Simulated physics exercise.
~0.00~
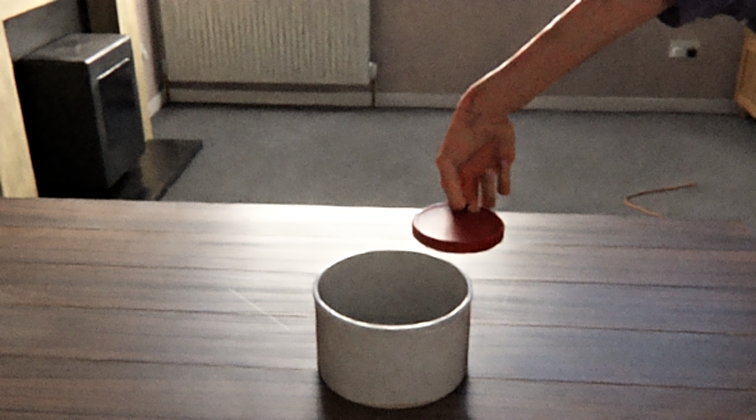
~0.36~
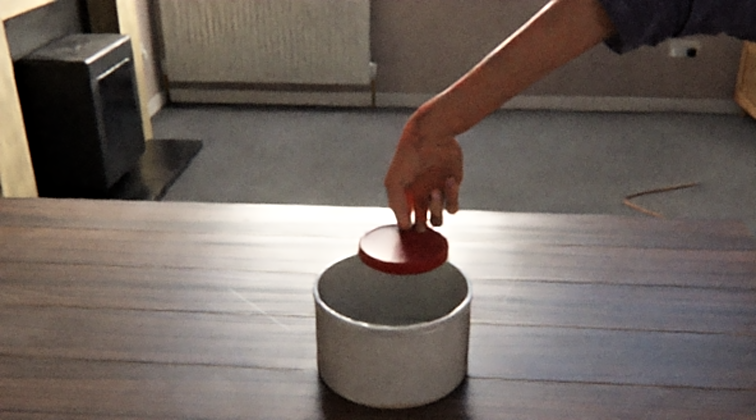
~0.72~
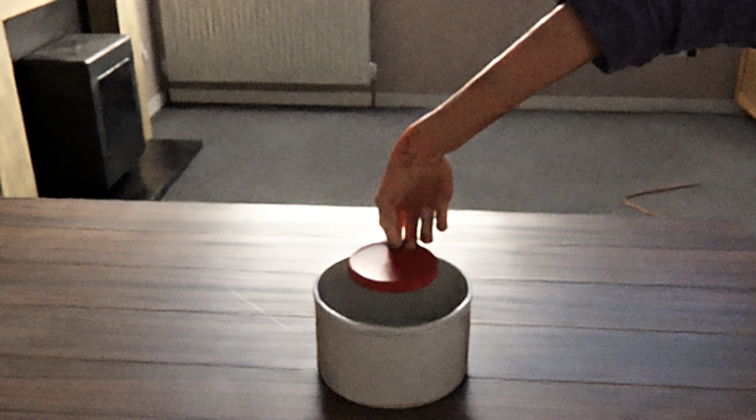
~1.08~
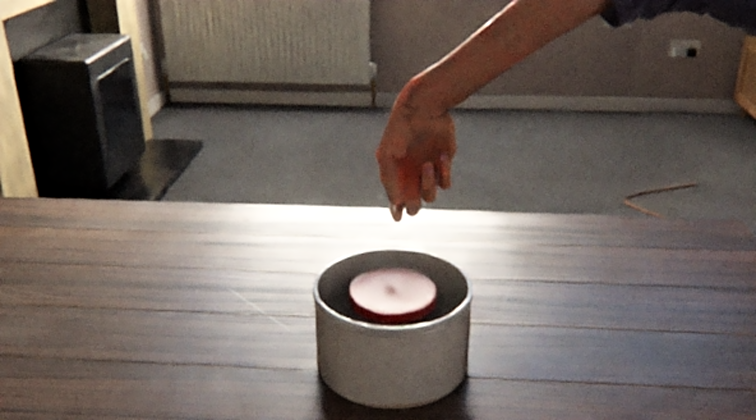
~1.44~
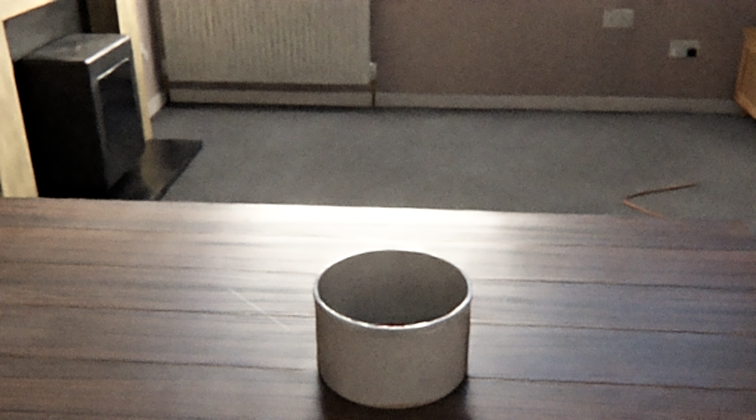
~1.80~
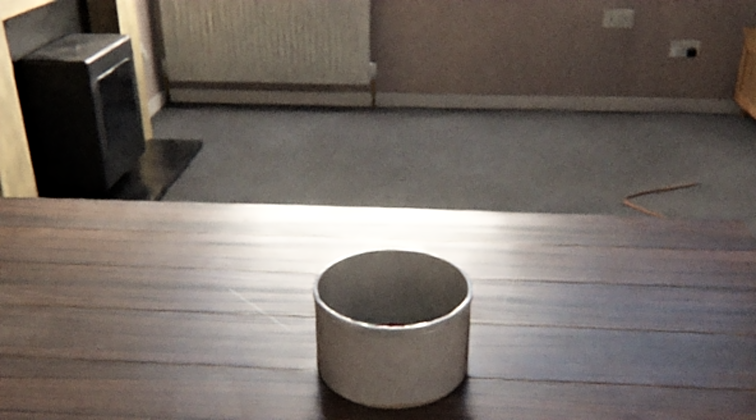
A red coaster was carried leftward by a hand over a round, pale container on a dark wooden table, then lowered and let go. It dropped inside past the rim as the hand withdrew, leaving the container standing there with the coaster down inside.
